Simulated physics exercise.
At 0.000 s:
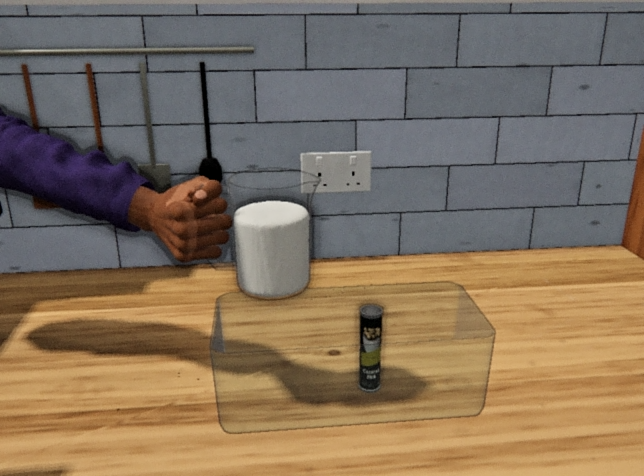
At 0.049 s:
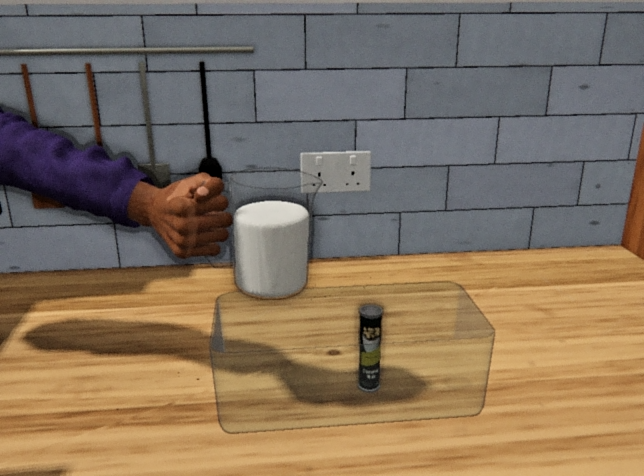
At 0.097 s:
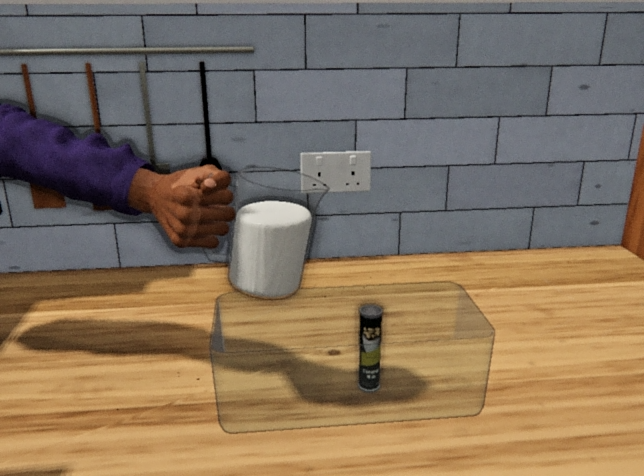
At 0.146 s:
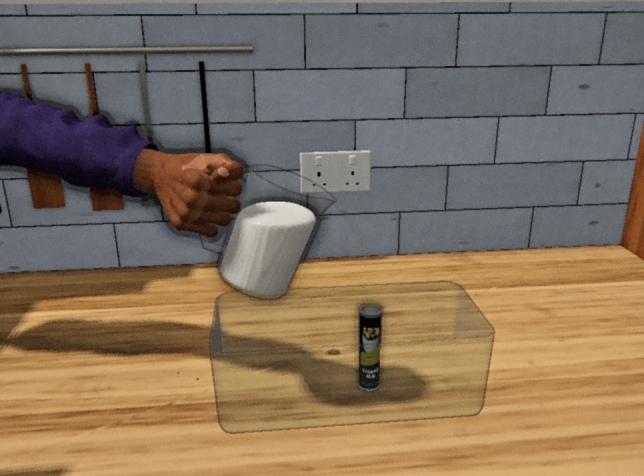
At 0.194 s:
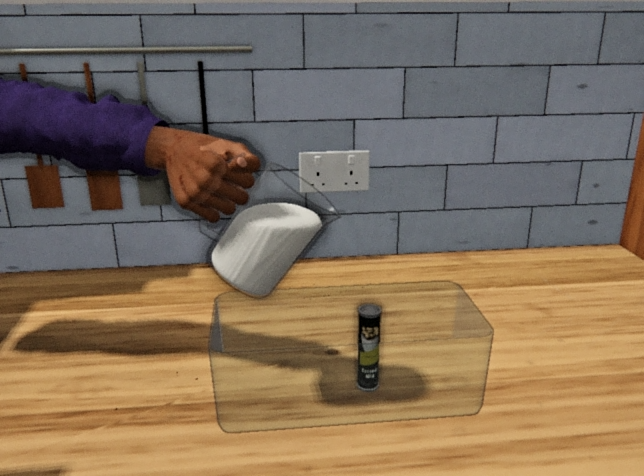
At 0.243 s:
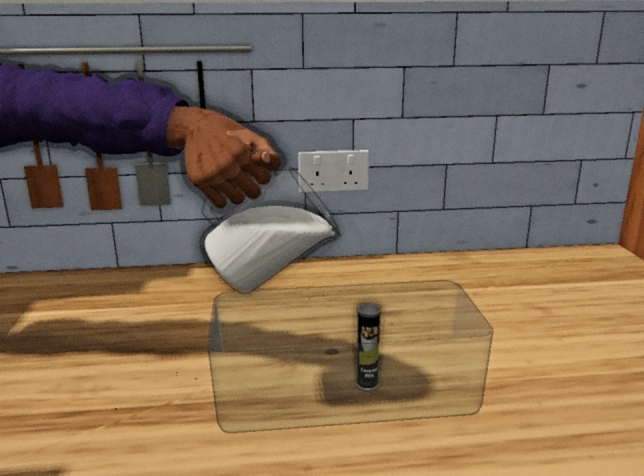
A jug of milk tilting steadily to the right beneath a purple-sleeved hand, above a clear oblong basin and a small dark tin.
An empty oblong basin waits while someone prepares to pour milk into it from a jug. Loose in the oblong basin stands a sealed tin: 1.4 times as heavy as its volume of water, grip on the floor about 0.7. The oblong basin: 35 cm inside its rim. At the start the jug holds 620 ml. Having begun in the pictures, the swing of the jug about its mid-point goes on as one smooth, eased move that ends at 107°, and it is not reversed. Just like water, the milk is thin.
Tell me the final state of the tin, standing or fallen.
It fails to stay erect.
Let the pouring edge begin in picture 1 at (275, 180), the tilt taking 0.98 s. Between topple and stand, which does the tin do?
It does not tip.
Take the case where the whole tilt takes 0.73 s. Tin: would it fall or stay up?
Then the tin tumbles.
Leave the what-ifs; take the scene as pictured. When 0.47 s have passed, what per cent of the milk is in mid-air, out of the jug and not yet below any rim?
Some 20 per cent.
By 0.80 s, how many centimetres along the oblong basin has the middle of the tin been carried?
Close to 8 cm.
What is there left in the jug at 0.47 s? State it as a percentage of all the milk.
Roughly 60 percent.
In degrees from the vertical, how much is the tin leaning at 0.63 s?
The lean is some 20° away from upright.
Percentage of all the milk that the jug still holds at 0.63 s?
Close to 20 percent of the total.
After 0.47 s the tilt is 106° and 61 per cent is still to pour; the tin stands where it began.
After 0.63 s the tilt is 107° and 20 per cent is still to pour; the tin leans 18°.
After 0.80 s the tilt is 107° and 4 per cent is still to pour; the tin lies on its side.
After 0.99 s the tilt is 107° and 0 per cent is still to pour; the tin lies on its side.
In the end the tin lies on its side.
